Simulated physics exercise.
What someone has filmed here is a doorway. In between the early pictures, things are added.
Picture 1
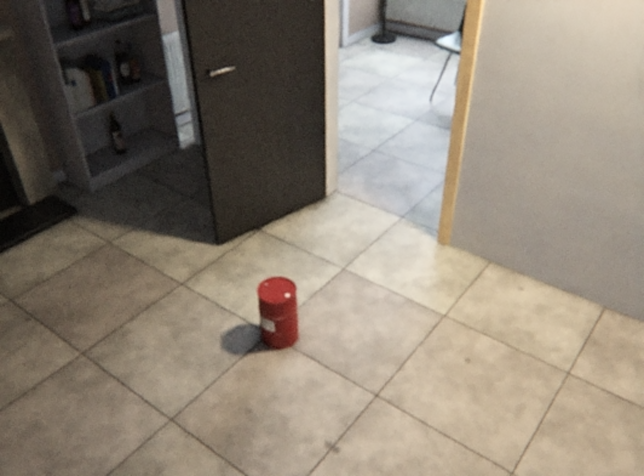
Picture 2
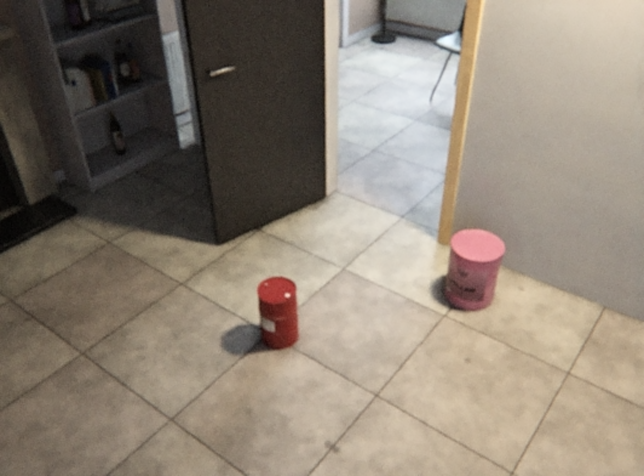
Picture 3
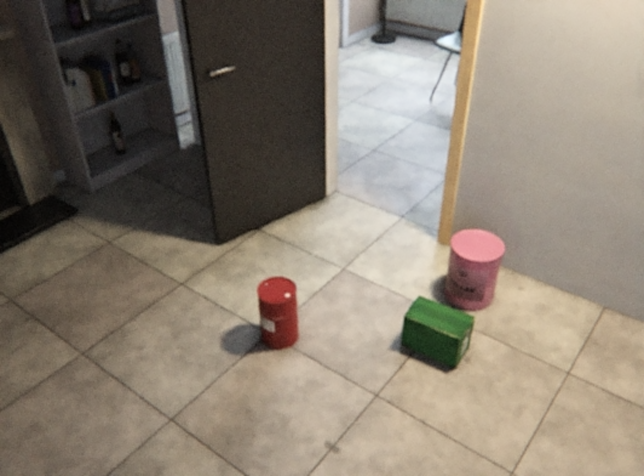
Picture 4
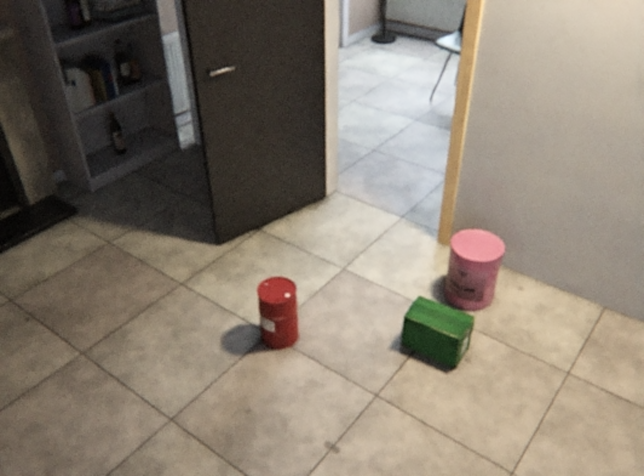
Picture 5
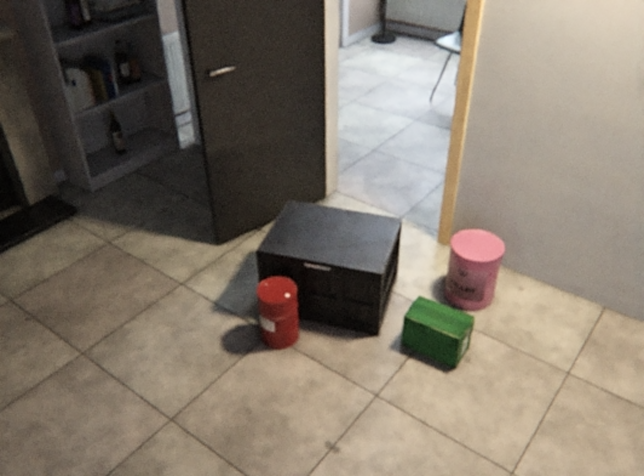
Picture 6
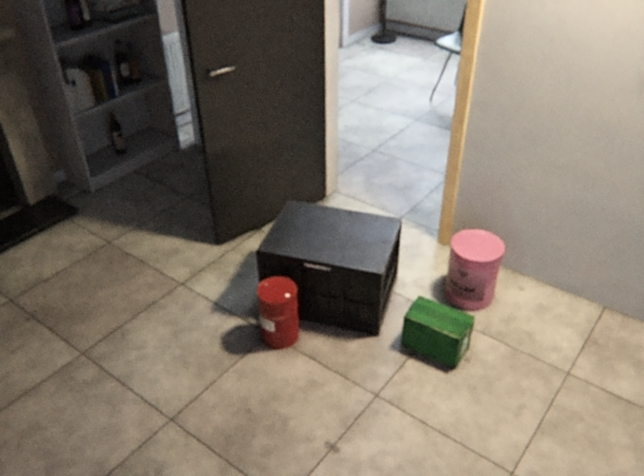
In a doorway, a pink pail, green box and black chest appear around a red canister.
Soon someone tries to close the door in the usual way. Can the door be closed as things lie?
The attempt is going to be foiled.
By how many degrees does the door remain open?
It stays open at around 70°.
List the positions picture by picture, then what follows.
The first frame shows door wide open and still; red canister (279, 313).
The second frame shows door wide open and still; pink pail (473, 270); red canister (279, 313).
The third frame shows door wide open and still; green box (437, 331); pink pail (473, 270).
The fourth frame shows door wide open and still; red canister (279, 313); green box (437, 331).
The fifth frame shows door wide open and still; pink pail (473, 270); red canister (279, 313).
The sixth frame shows door wide open and still; black chest (332, 265); green box (437, 331).
Then, 0.50 s after the last picture, door at 95°.
Then, 0.70 s after the last picture, door at 87°.
Then, 1.00 s after the last picture, door at 73°.
At rest, door at 71°; all 4 in place. Seen from the same camera at the end, black chest near (332, 265).
